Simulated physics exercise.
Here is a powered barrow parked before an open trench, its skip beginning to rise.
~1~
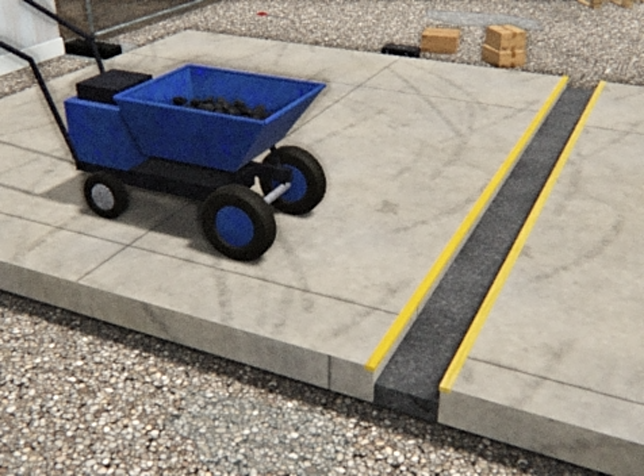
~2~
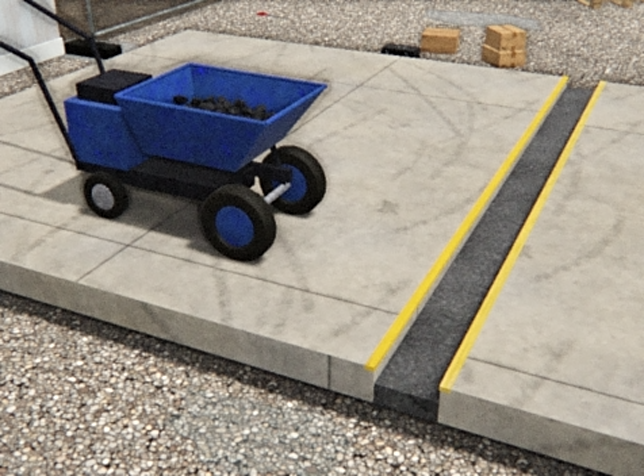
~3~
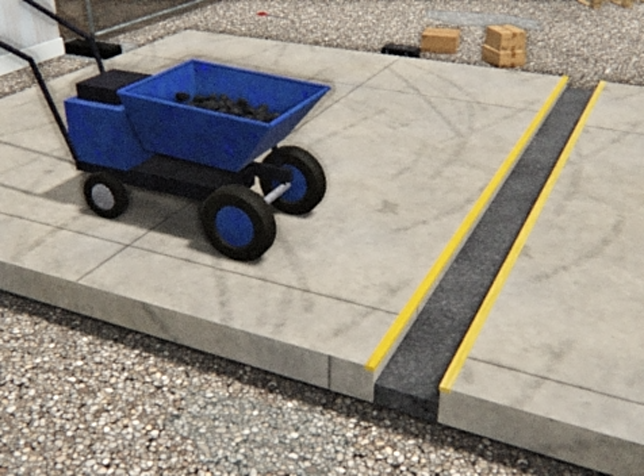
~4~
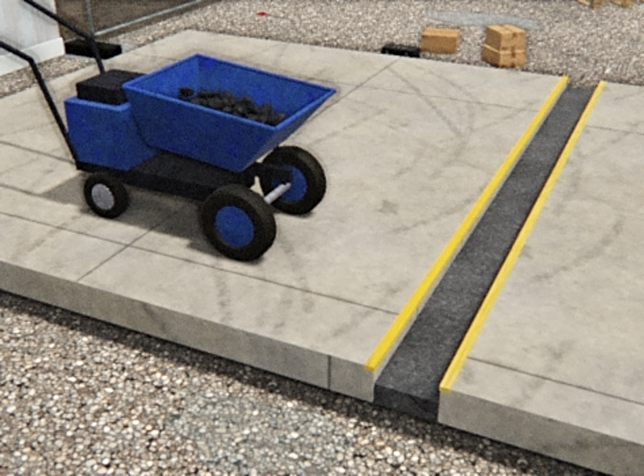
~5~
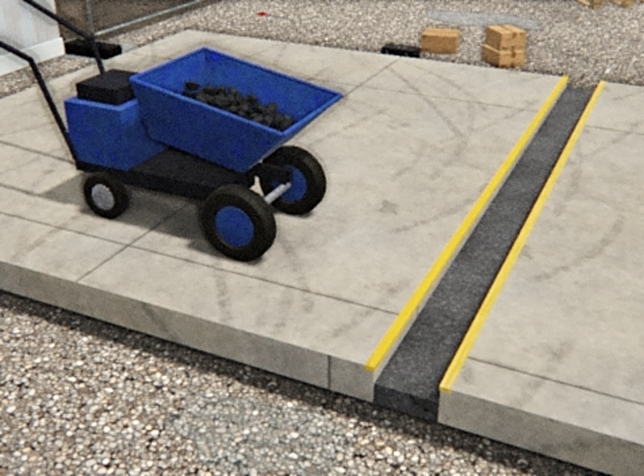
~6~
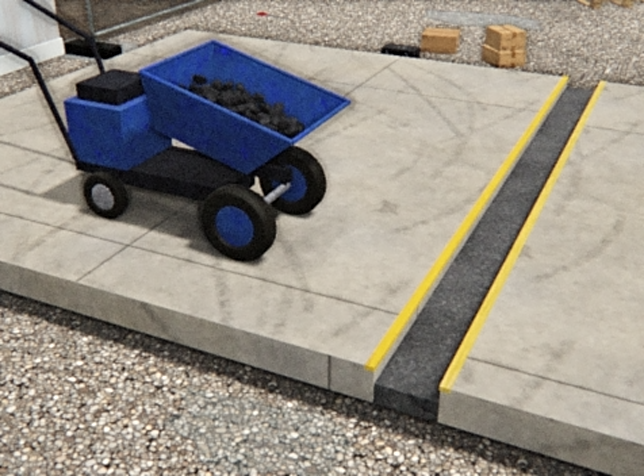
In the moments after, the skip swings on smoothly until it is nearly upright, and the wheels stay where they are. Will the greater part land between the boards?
In the trench: Only the smaller part.
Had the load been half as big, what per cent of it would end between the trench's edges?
Roughly 10 in a hundred.
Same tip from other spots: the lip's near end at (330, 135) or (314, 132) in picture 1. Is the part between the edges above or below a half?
At the first place most of it, at the second most of it.
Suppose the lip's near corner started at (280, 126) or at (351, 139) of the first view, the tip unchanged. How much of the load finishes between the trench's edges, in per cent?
Near 30 % and 70 %.
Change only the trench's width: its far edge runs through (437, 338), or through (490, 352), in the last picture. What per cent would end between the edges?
In turn 20 and 20 in a hundred.
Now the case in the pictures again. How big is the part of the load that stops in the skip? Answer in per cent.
Some 25 per cent.
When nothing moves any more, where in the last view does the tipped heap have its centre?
Roughly at (406, 261).
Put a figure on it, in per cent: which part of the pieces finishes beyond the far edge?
Close to 0 per cent.
Just after the last frame, skip tipped steeply; every one in the skip.
A moment on, skip tipped right over; the larger part in the skip; about a tenth short of the trench; just a few in or heaped over the trench.
Further on, skip tipped right over; roughly a quarter in the skip; roughly half short of the trench; roughly a quarter in or heaped over the trench; just a few beyond it.
When it is over, skip tipped right over; roughly a quarter in the skip; roughly half short of the trench; roughly a quarter in or heaped over the trench; just a few beyond it.
